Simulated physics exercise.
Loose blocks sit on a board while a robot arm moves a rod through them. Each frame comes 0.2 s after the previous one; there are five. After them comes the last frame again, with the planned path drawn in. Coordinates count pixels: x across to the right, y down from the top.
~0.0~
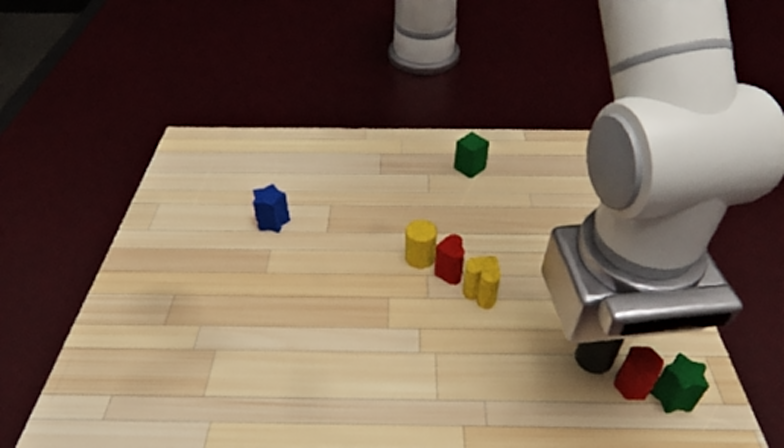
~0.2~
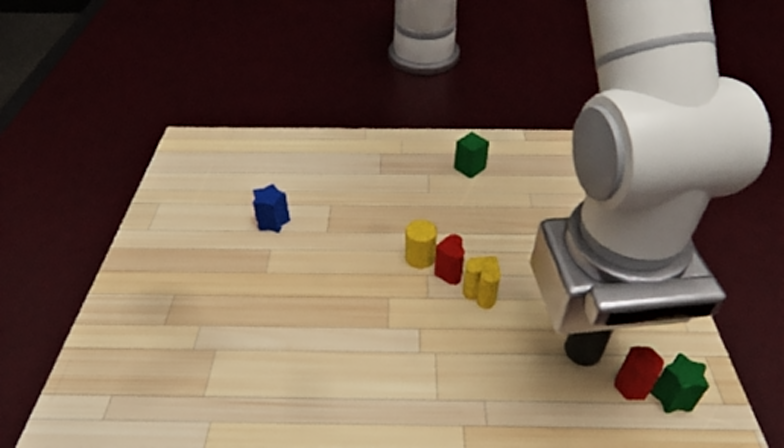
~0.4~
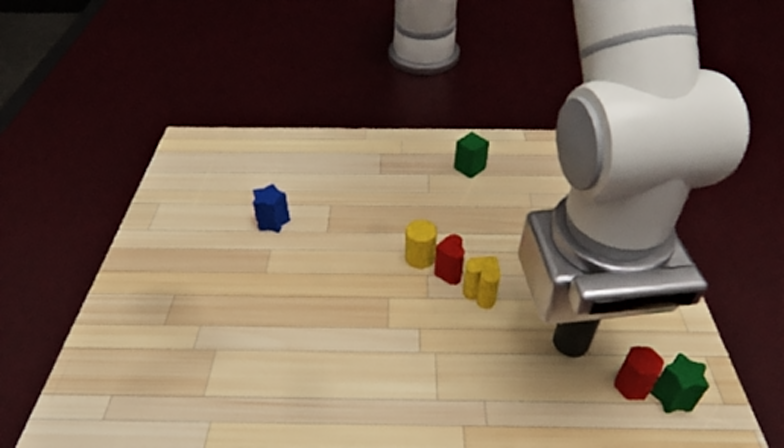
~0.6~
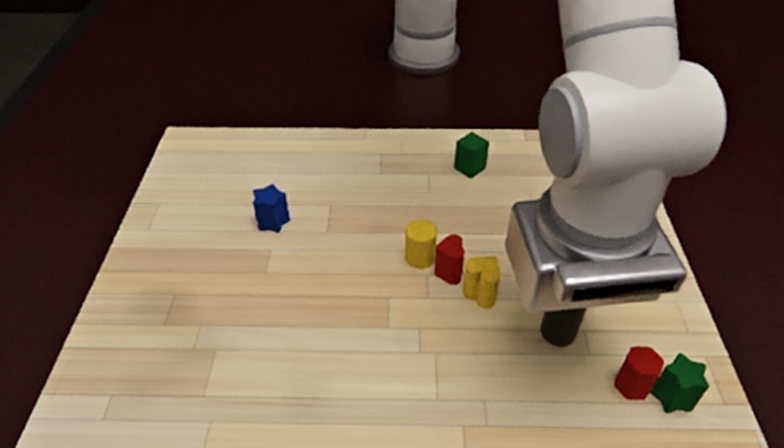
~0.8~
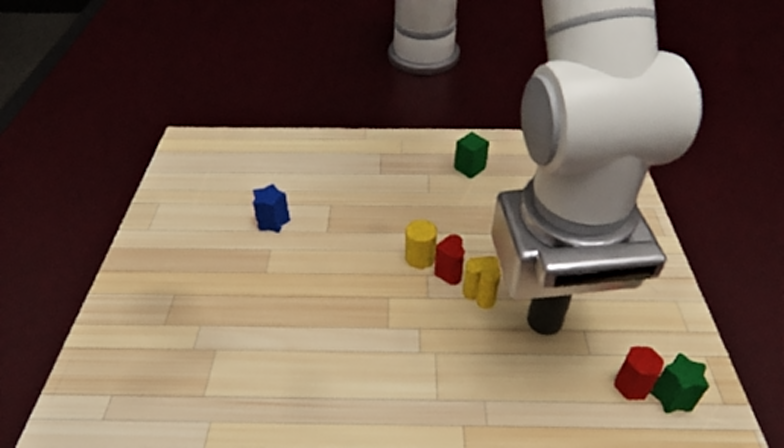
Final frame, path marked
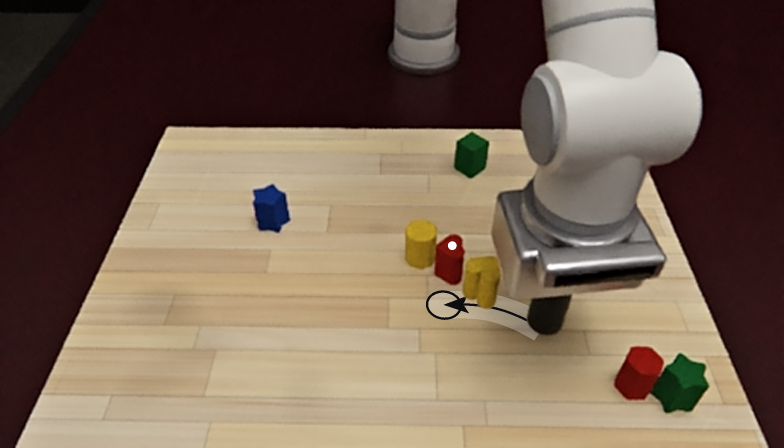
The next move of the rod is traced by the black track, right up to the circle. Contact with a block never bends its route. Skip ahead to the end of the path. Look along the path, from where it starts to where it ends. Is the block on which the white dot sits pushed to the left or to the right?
Answer: Right.
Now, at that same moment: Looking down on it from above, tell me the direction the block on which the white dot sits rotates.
Turns anticlockwise.
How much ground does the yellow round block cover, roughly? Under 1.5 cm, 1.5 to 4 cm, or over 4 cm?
Less than 1.5 cm.
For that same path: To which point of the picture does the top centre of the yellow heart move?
It will likely be found at (459, 253).
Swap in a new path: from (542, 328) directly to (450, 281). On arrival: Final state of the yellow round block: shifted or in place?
My prediction: It moves.
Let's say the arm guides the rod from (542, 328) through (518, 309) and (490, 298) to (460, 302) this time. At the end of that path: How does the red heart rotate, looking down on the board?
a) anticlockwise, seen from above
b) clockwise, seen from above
Choice b: Clockwise, seen from above.
Path on the board, from (542, 328) through (511, 313) and (477, 305) to (444, 305); the dot is on the red heart.
What follows on the original path. Halfway along, rod at (496, 301); red heart at (447, 241); yellow heart at (473, 260), turned 15° clockwise.
At the end, rod at (445, 297); yellow round block at (417, 227); red heart at (444, 232), turned 35° anticlockwise; yellow heart at (459, 253), turned 90° clockwise; red hexagonal block in place.
